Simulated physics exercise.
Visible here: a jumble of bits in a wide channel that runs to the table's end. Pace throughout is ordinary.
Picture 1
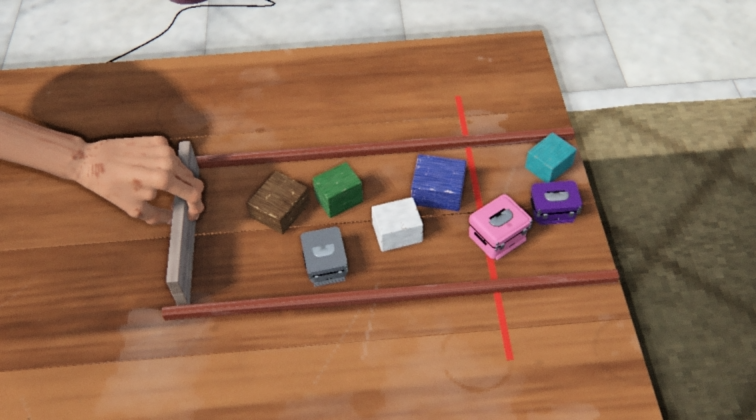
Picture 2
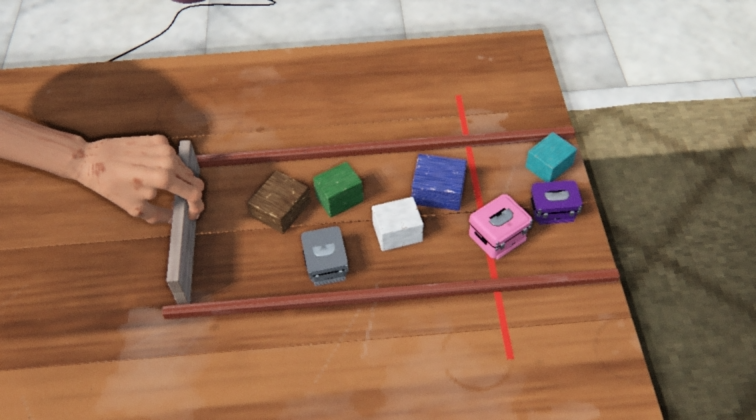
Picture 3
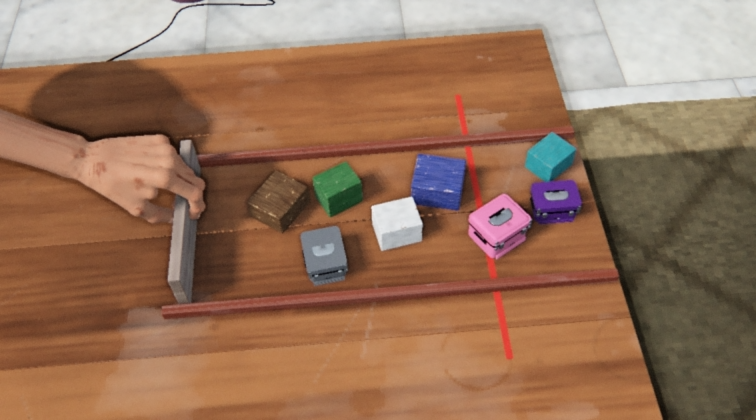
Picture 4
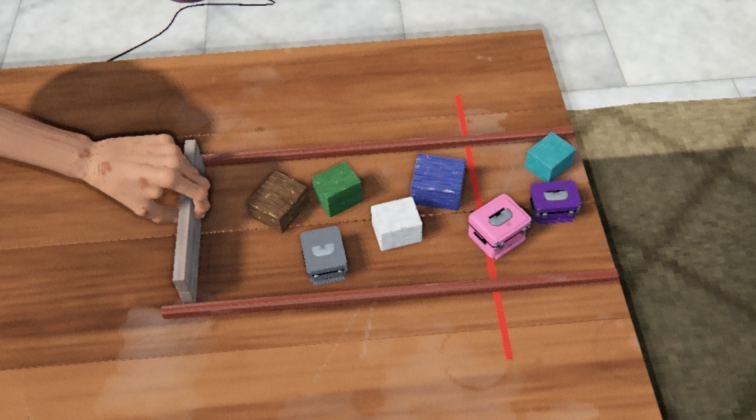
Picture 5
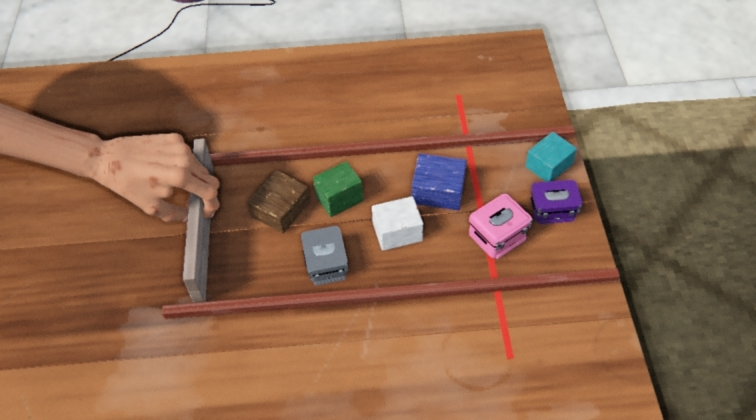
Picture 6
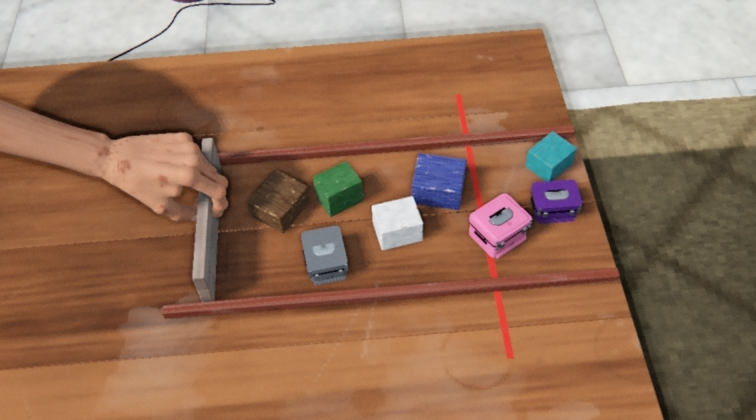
A hand at the left grips an upright grey board across a channel between two dark red rails on a wooden table, seen from above at an angle. Between the rails sit brown, green, white, blue and turquoise blocks, with grey, pink and purple cases, the pink one on a red line. The hand holds nearly still, then slides the board slightly right, while the objects and camera stay put.
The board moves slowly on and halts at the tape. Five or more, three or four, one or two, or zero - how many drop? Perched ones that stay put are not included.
A pair at most tumble, not none.
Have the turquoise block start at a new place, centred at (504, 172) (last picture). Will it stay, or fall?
Well, the turquoise block does not stay.
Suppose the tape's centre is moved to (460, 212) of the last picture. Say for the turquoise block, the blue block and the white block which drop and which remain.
The turquoise block slips off, the blue block keeps its place and the white block keeps its place.
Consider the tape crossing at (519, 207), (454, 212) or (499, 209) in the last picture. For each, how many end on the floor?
In that order 3, 1 and 2.
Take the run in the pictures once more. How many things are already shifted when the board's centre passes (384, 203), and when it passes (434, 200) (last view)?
Respectively 5 and 8.
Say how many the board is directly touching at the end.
At rest, 2 are in contact.
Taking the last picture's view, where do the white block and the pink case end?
White block at (530, 203), pink case at (558, 230).
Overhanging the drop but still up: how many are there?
The figure is 2.
Soon after, none off yet; turquoise block at rest near (551, 157); purple case at rest near (555, 202); pink case at rest near (499, 226).
At rest, the number that fall off is one or two; fallen, turquoise block.
